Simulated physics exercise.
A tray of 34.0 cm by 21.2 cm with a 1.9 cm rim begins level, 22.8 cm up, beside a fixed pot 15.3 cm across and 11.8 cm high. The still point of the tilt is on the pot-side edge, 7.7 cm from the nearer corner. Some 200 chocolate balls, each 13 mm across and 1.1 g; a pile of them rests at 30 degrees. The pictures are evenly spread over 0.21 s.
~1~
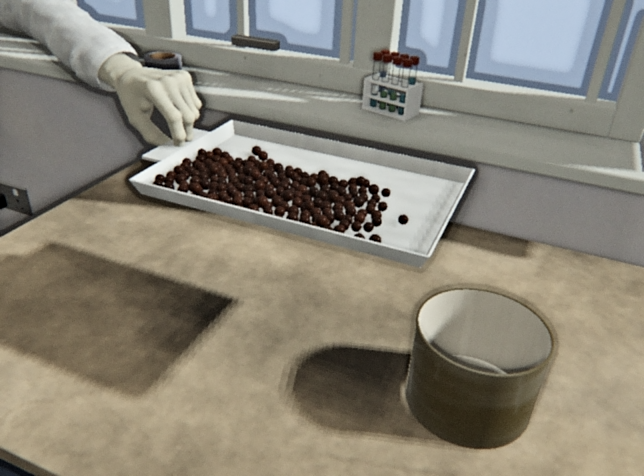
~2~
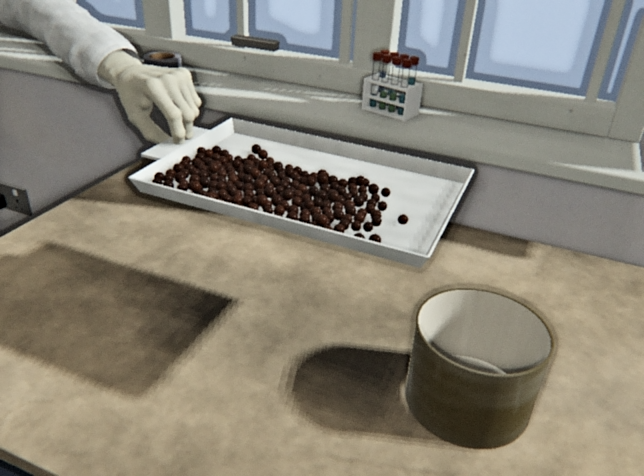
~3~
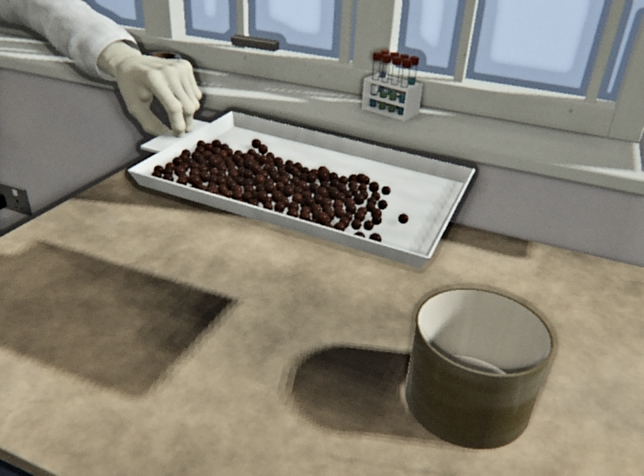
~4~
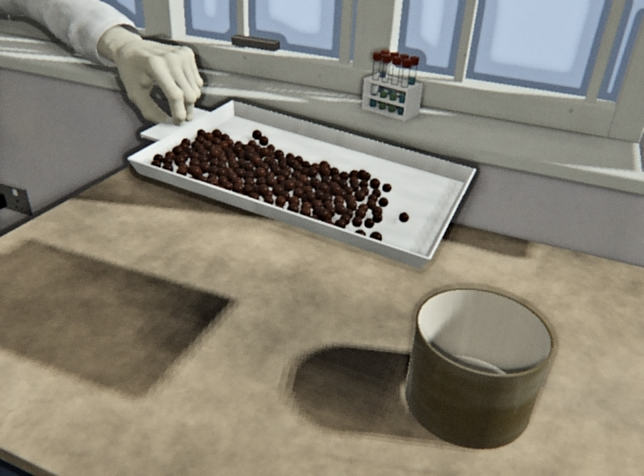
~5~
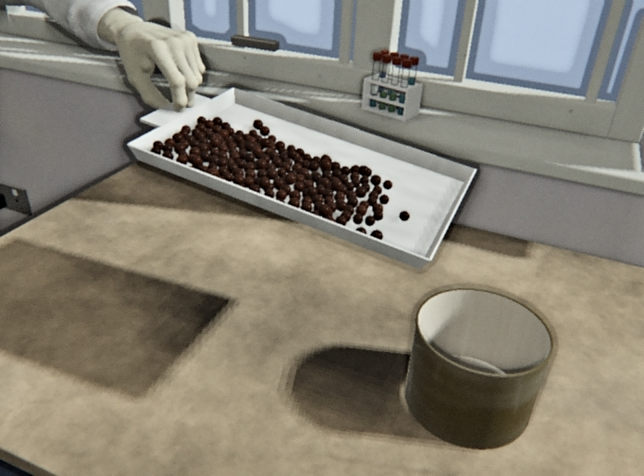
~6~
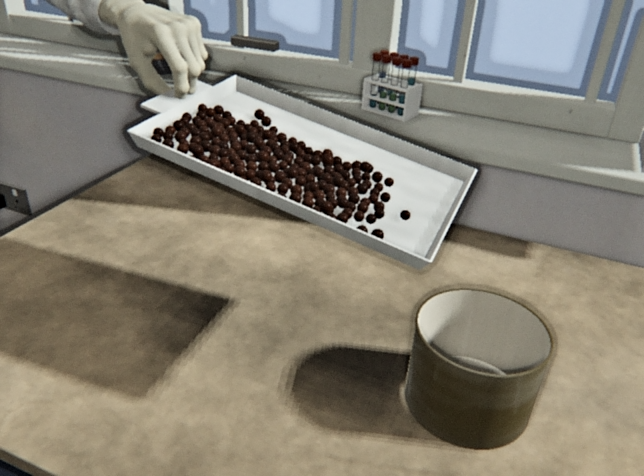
A white tray of dark brown chocolate balls sits at the back of a mottled tan tabletop, seen from above at an angle in a room with pale windows. A pale-gloved hand in a white sleeve holds its left end, a rack of red-capped tubes stands behind, and an olive-brown pot sits front right. The hand slowly raises that end, tilting the tray down rightward, while the balls keep their places on it and the camera stays still.
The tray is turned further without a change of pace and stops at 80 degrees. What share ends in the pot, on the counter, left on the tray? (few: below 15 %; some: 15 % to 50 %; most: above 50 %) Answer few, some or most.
Pot most, counter some, tray few.
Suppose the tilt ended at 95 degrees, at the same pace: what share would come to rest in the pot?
Then about 65 per cent.
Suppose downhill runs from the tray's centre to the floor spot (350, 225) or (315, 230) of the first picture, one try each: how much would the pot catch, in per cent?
Some 20 and 0 per cent.
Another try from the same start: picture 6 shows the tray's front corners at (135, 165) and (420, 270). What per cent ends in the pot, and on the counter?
Pot 0, counter 100.
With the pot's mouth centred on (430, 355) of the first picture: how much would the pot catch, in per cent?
Some 50 per cent.
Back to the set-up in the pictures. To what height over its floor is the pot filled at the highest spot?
About 3.0 cm.
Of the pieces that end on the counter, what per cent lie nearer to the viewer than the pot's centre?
Roughly 70 per cent.
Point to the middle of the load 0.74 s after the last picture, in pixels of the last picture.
At about (463, 237).
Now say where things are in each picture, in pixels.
Tray tilt 0 degrees, front corners at (139, 178) and (423, 251); middle of the pieces at (269, 189); pot at (484, 327), in the first picture.
Tray tilt 1 degrees, front corners at (139, 176) and (423, 251); middle of the pieces at (268, 188), in the second picture.
Tray tilt 2 degrees, front corners at (138, 169) and (423, 251); middle of the pieces at (269, 184), in the third picture.
Tray tilt 5 degrees, front corners at (138, 158) and (424, 252), lowest corner right front; middle of the pieces at (269, 177), in the fourth picture.
Tray tilt 8 degrees, front corners at (138, 144) and (425, 253), lowest corner right front; middle of the pieces at (270, 169), in the fifth picture.
Tray tilt 11 degrees, front corners at (138, 130) and (425, 254), lowest corner right front; middle of the pieces at (272, 161); pot at (483, 328), in the sixth picture.
Then, 0.45 s after the last picture, tilt 44 degrees; the tray holds 95 %, the pot 0 %.
Then, 0.74 s after the last picture, tilt 66 degrees; the tray holds 55 %, the pot 15 %.
Then, 1.14 s after the last picture, tilt 80 degrees; the tray holds 5 %, the pot 55 %.
In the end, pot 65 %, counter 35 %, tray 0 %.
